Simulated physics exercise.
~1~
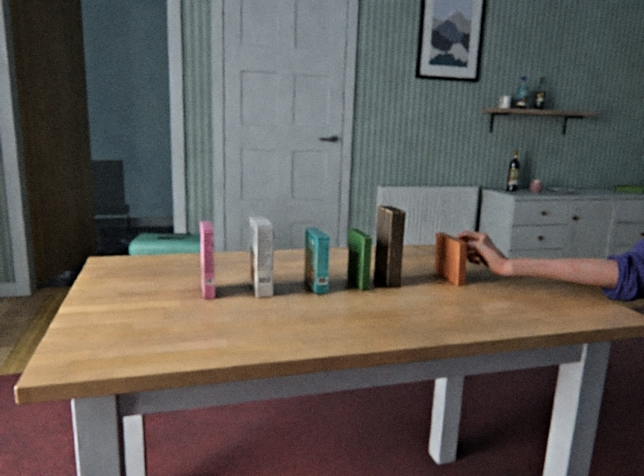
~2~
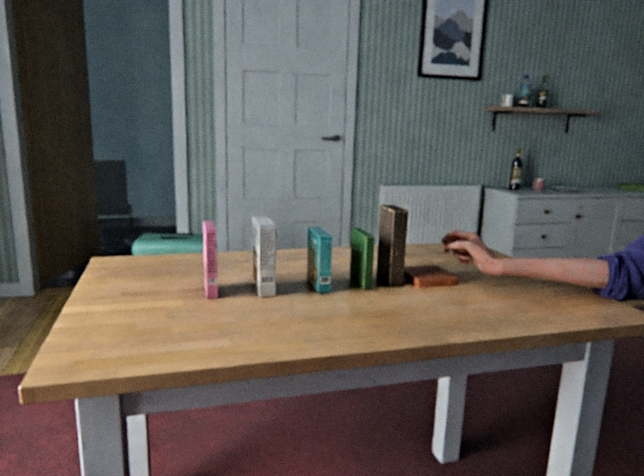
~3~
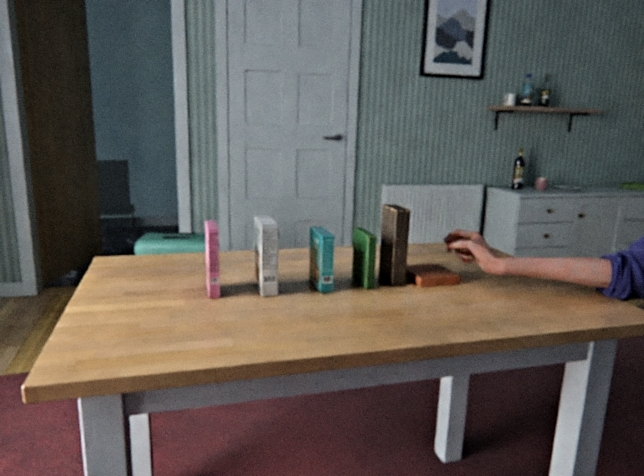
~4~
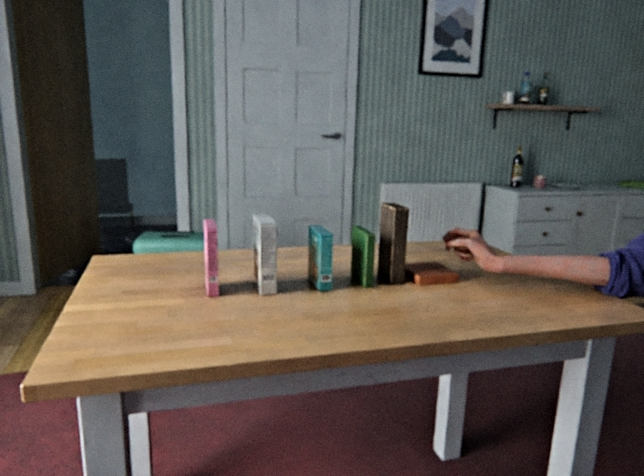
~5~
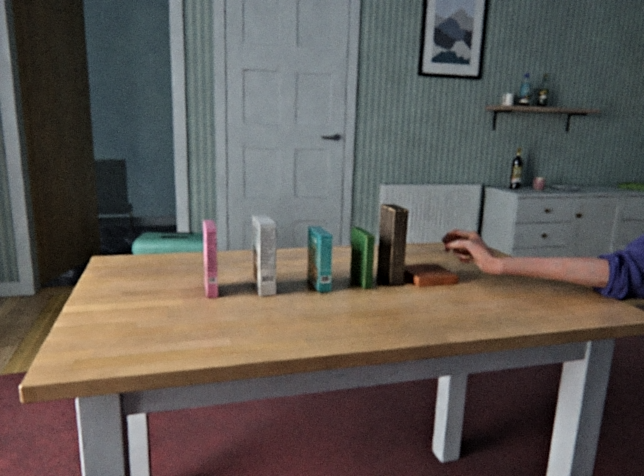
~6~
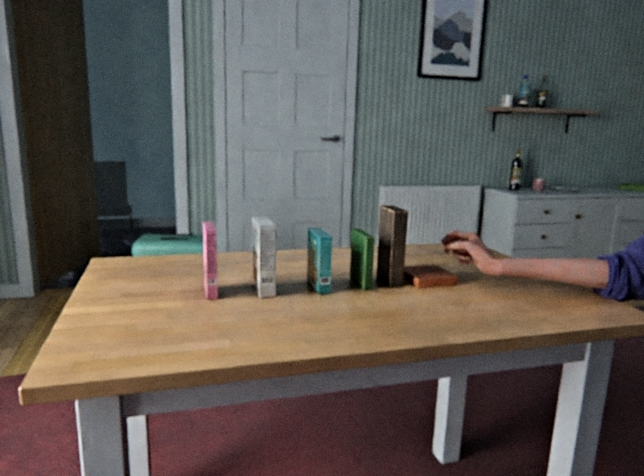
To begin with, a hand reaching in from the right touches an upright orange board at the end of a spaced-out row on a wooden table. To its left stand a tall dark block, a green block, and turquoise, white and pink packets. The board tips over to the left, towards the others, and comes down flat on the table beside the foot of the dark block. The hand then stays still above the table while the view sways slightly. At the end, the orange board lies on its side, and the green block and all the others are still standing.
